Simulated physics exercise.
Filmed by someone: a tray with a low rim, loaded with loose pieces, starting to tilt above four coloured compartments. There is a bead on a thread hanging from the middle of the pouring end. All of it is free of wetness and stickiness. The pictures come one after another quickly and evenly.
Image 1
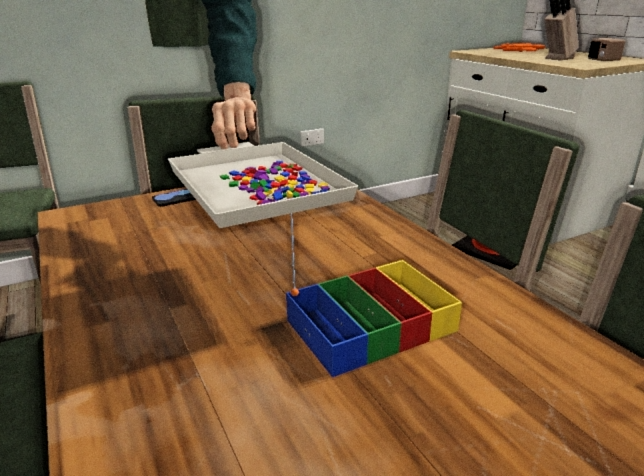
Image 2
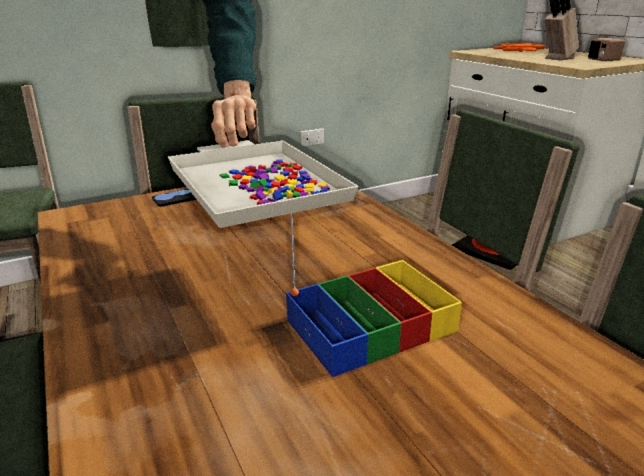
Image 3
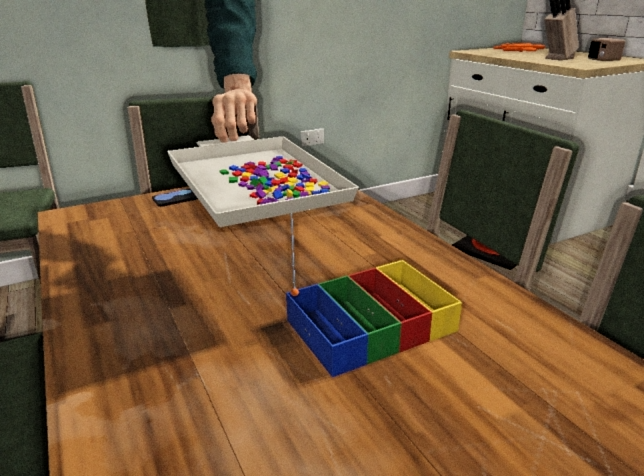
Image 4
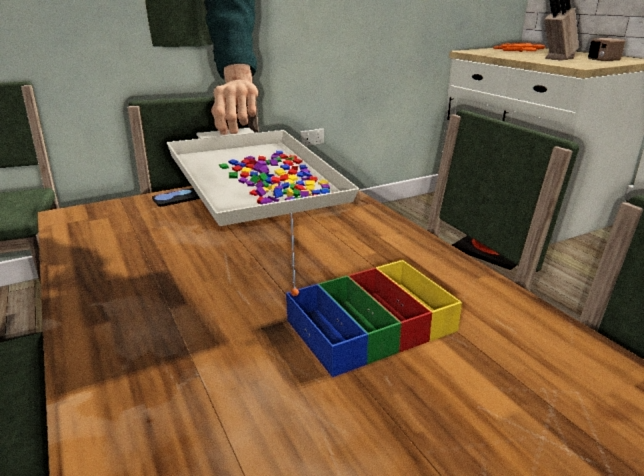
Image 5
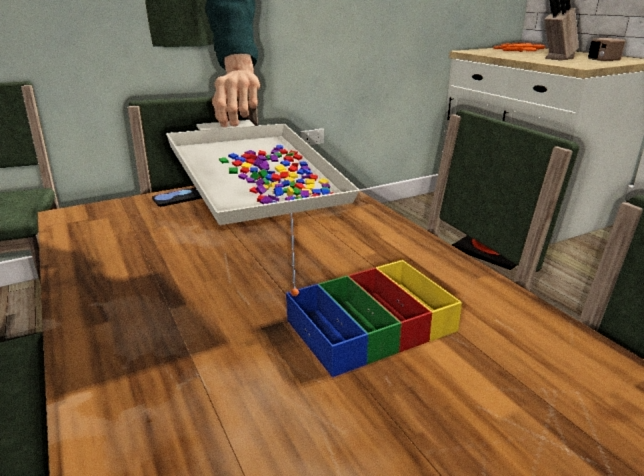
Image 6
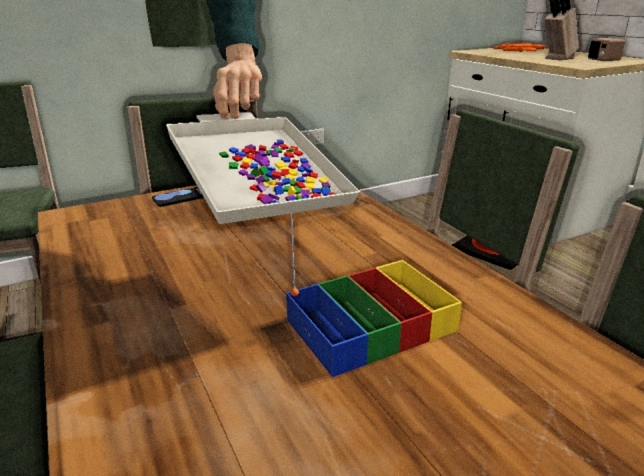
A hand slowly raises the back of a tray of colourful pieces above four coloured compartments.
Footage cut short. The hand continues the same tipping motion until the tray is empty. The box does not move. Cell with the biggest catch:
Green.
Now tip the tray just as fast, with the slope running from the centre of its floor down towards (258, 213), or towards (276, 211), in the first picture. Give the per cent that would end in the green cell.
Shares: 0 %, then 10 %.
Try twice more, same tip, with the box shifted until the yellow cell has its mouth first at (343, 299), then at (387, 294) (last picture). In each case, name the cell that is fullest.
The cell in yellow first, the cell in red second.
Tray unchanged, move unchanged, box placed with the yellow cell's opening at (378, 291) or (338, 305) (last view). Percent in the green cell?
In order, 20 % and 0 %.
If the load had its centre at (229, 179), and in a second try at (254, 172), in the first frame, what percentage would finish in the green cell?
About 40 %, then about 50 %.
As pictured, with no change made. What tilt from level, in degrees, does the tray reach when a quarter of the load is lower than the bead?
It is at around 100 degrees.
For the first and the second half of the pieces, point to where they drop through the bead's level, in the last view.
Around (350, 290) at first; around (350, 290) after that.
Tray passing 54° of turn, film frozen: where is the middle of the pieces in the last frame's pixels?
The middle of the pieces lands at roughly (304, 171).
Shortly afterwards, tray tipped steeply; the whole lot on the tray.
Next, tray tipped right over; the bulk on the tray; a little in the green cell; a little in the red cell; only a few in the blue cell; a little falling or outside the box.
Some moments later, tray tipped past a quarter turn; near half in the green cell; near a quarter in the blue cell; a little in the red cell; only a few falling or outside the box.
In the end, tray tipped past a quarter turn; near half in the green cell; near a quarter in the blue cell; a little in the red cell; none at all in the yellow cell; only a few outside the box.
